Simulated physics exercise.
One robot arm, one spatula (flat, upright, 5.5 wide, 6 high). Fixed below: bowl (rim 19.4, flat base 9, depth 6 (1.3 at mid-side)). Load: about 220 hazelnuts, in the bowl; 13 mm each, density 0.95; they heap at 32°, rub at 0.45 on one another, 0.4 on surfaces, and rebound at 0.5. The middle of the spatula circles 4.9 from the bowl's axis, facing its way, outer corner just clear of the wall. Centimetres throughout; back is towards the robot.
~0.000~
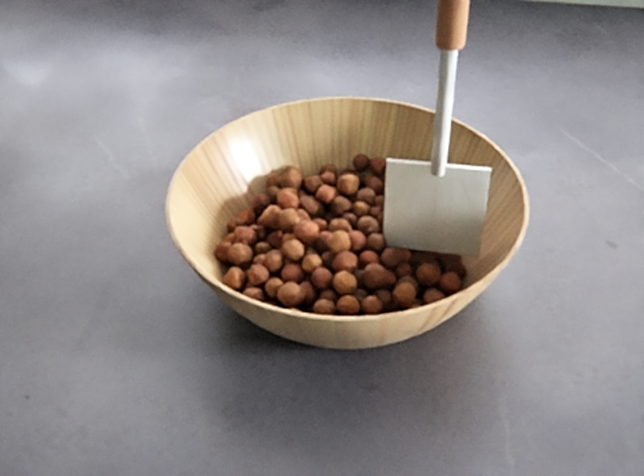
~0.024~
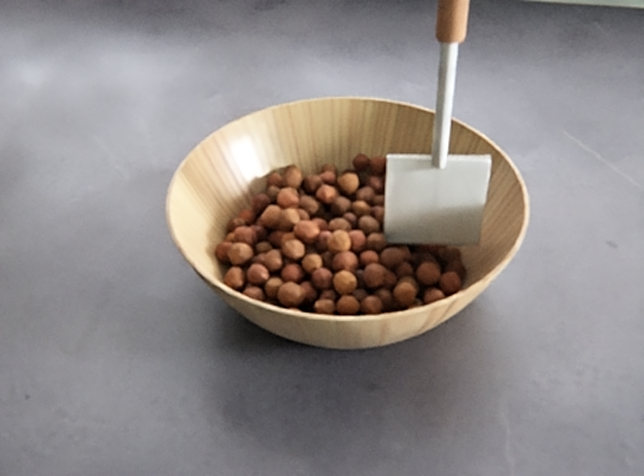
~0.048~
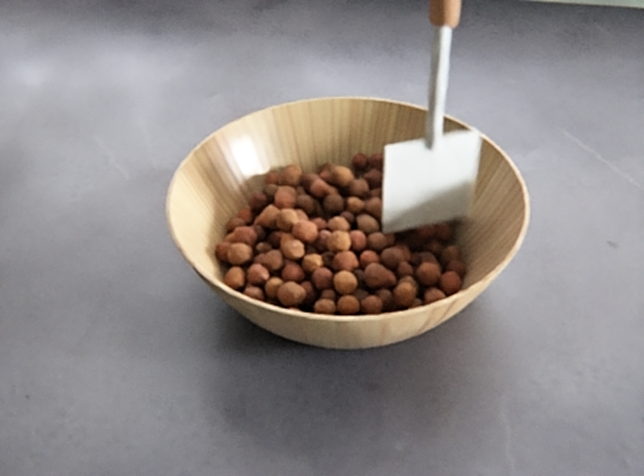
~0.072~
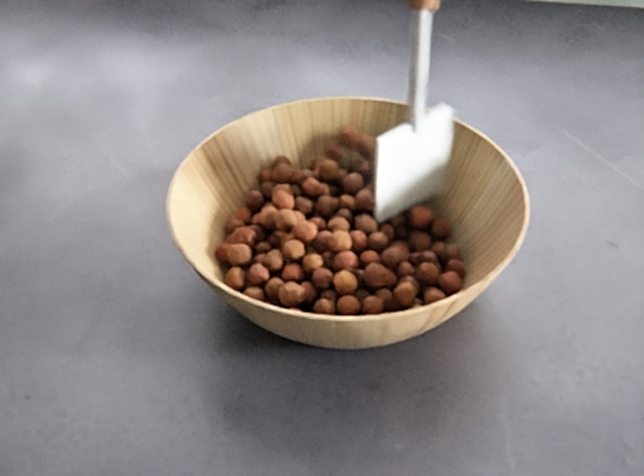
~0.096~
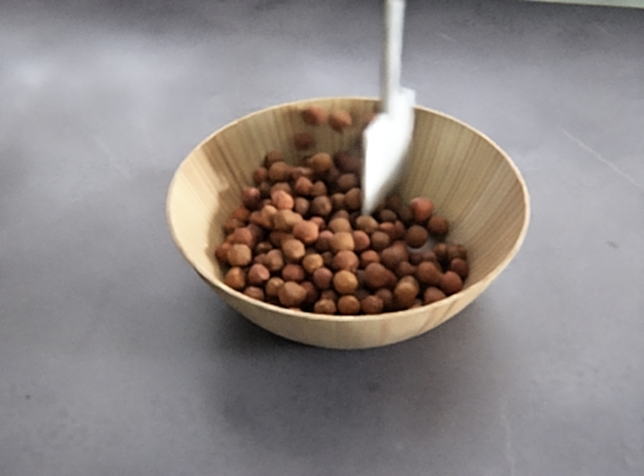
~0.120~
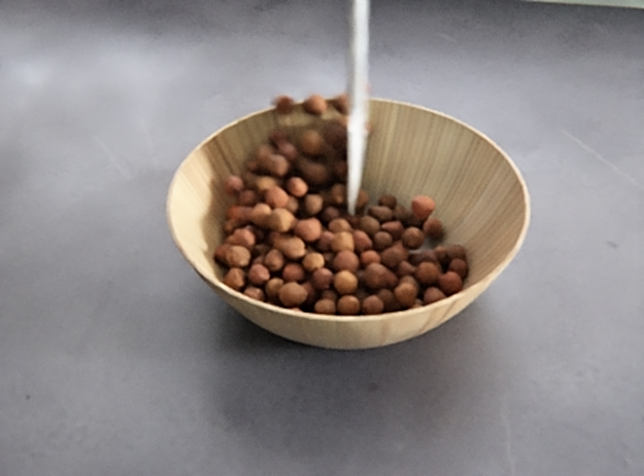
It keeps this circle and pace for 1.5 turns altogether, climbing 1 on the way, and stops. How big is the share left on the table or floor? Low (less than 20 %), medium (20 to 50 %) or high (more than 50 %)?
Answer: Medium; 20 to 50 % of the hazelnuts finish on the table or floor.
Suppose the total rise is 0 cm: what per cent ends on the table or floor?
About 45 per cent.
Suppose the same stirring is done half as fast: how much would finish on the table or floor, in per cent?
In that case some 5 per cent.
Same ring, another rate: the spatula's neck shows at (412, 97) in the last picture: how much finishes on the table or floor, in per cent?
About 5 per cent.
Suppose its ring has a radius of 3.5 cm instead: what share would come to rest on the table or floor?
In that case some 30 per cent.
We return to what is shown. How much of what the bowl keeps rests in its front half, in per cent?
Roughly 45 per cent.
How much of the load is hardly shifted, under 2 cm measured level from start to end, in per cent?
Some 20 per cent.
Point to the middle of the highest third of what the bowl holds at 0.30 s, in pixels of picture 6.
Near (353, 299).
By 0.30 s, 265° round, highest piece 11 above the table; 185 in the bowl, 7 on the table or floor, 25 in flight or on the tool.
By 0.49 s, 76° round, highest piece 9 above the table; 155 in the bowl, 48 on the table or floor, 14 in flight or on the tool.
By 0.78 s, 180° round, highest piece 4 above the table; 151 in the bowl, 66 on the table or floor.
By 1.48 s, 180° round, highest piece 3 above the table; 151 in the bowl, 66 on the table or floor.
Final count, 151 in the bowl, 66 on the table or floor. That is 30 % on the table or floor.
